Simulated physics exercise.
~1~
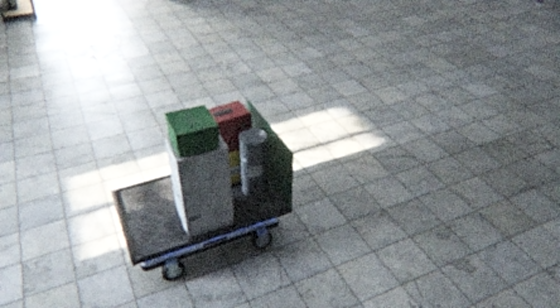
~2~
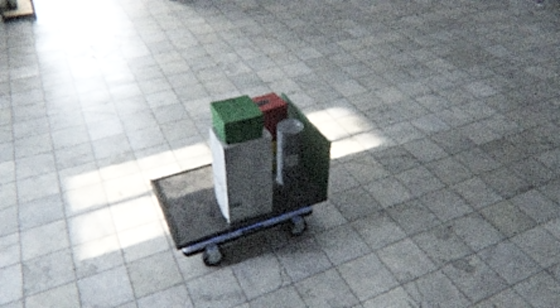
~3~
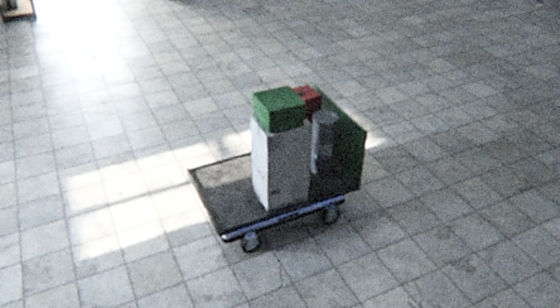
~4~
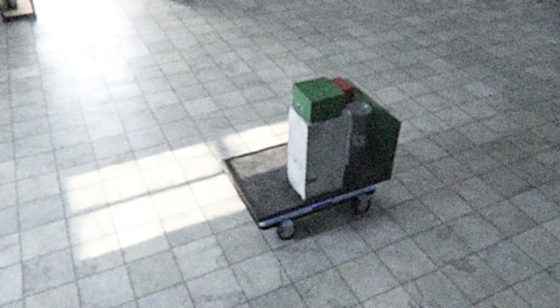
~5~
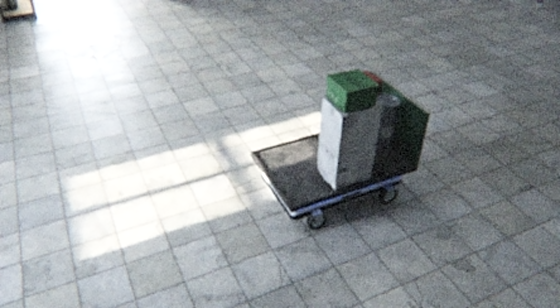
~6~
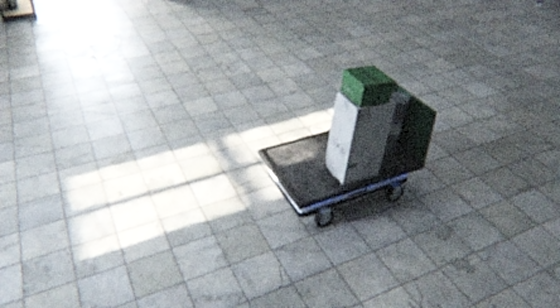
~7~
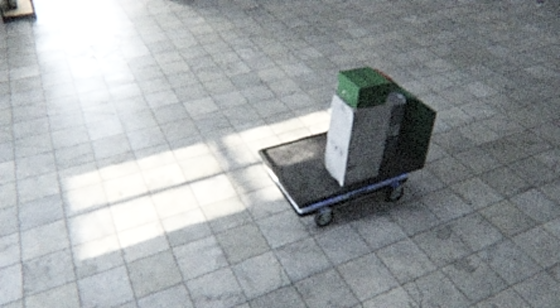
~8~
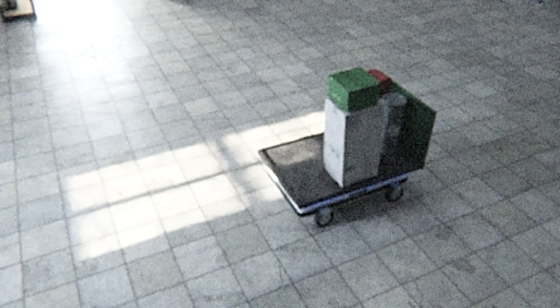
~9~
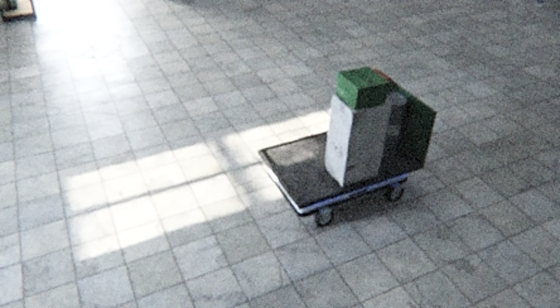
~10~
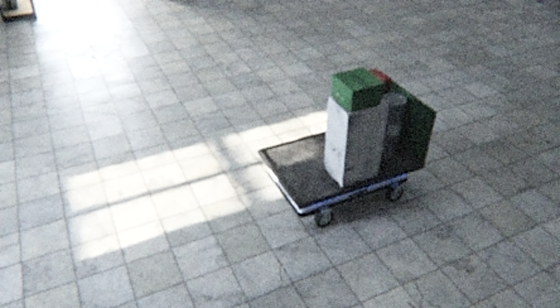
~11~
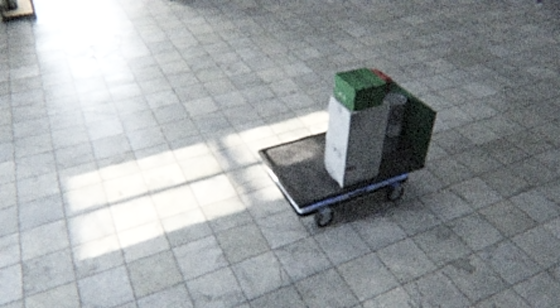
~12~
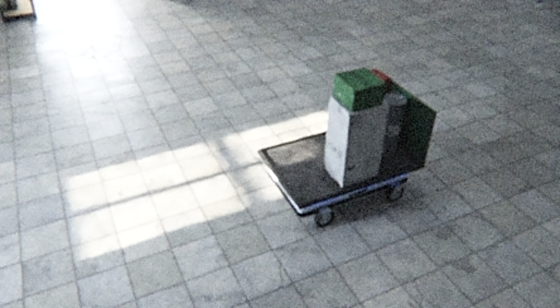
We see a flat cart carrying a tall white box topped by a green box, with a red box and a grey canister beside them, roll right across a tiled floor and stop; the load rocks slightly, then settles, still upright on the deck.
